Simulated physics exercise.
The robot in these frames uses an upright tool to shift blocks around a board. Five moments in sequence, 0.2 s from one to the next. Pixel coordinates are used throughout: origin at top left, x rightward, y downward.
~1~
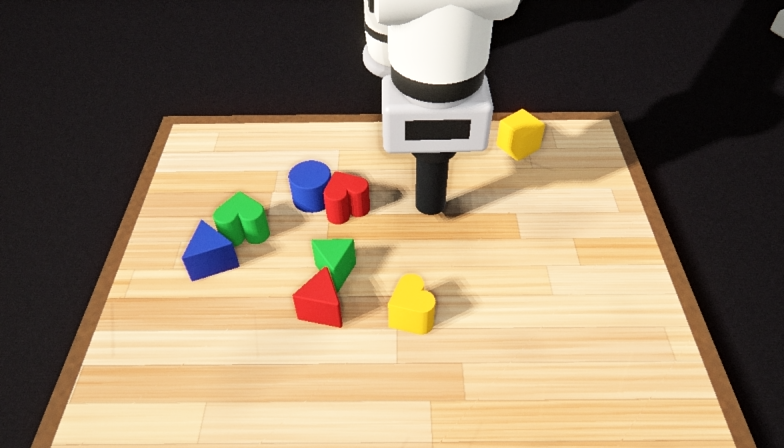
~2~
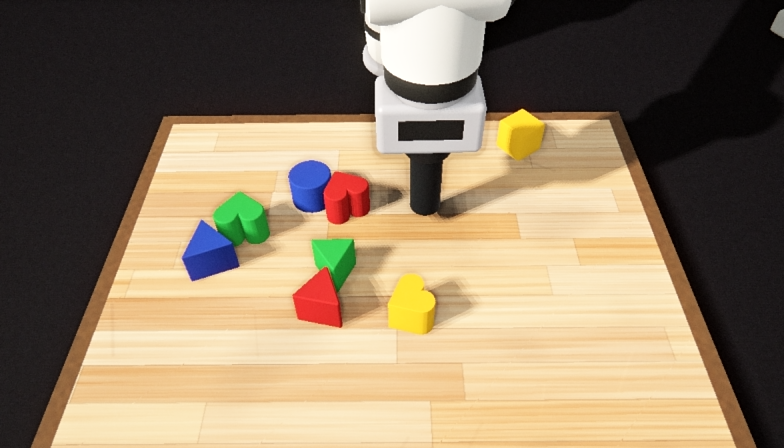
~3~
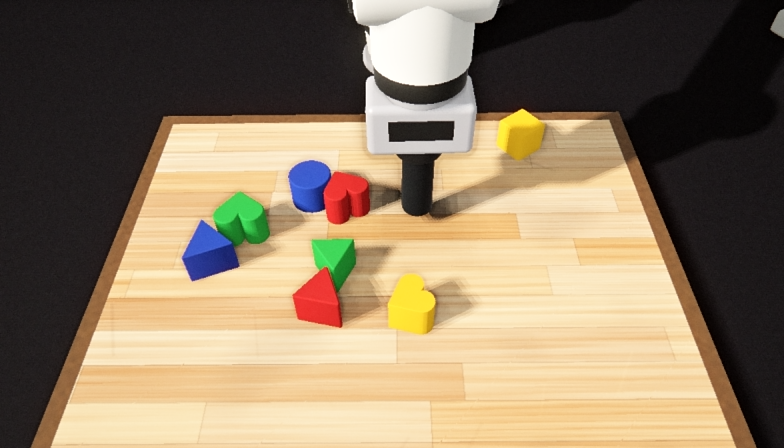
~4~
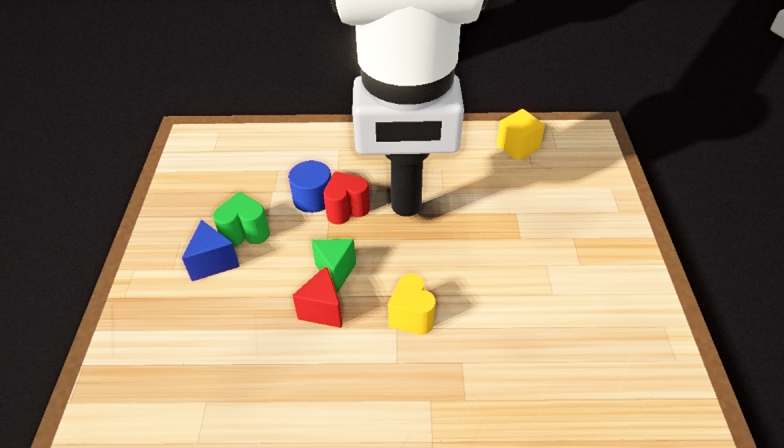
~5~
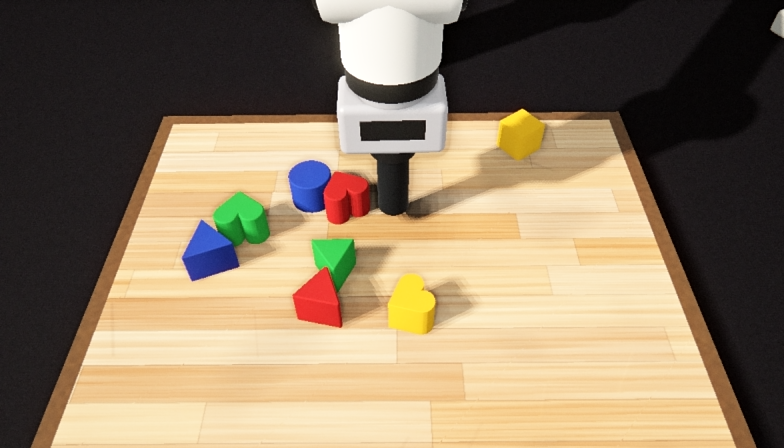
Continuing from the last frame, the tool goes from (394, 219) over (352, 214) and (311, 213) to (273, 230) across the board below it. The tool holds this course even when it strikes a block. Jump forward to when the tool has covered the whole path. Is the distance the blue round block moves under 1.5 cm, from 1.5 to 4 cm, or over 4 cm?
Band: Over 4 cm.
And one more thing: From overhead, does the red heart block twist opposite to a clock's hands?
No.
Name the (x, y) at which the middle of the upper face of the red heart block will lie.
Answer: (264, 174).
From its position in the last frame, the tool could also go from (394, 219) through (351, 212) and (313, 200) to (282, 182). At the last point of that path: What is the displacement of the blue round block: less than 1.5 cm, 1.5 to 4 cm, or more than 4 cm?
Net shift: Above 4 cm.
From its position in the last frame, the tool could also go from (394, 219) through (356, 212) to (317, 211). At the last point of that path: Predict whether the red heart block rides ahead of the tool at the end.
The tool still has the red heart block in front of it when the path ends.
On the path given first. One third of the way, tool (350, 201); blue round block (283, 166); red heart block (315, 179).
Two thirds of the way, tool (307, 199); blue round block (253, 155); red heart block (277, 172), turned 30° clockwise.
At the end, tool (270, 217); blue three-sided block not moved; green heart block (228, 211), turned 15° clockwise; blue round block (249, 151); red heart block (264, 174), turned 60° clockwise.
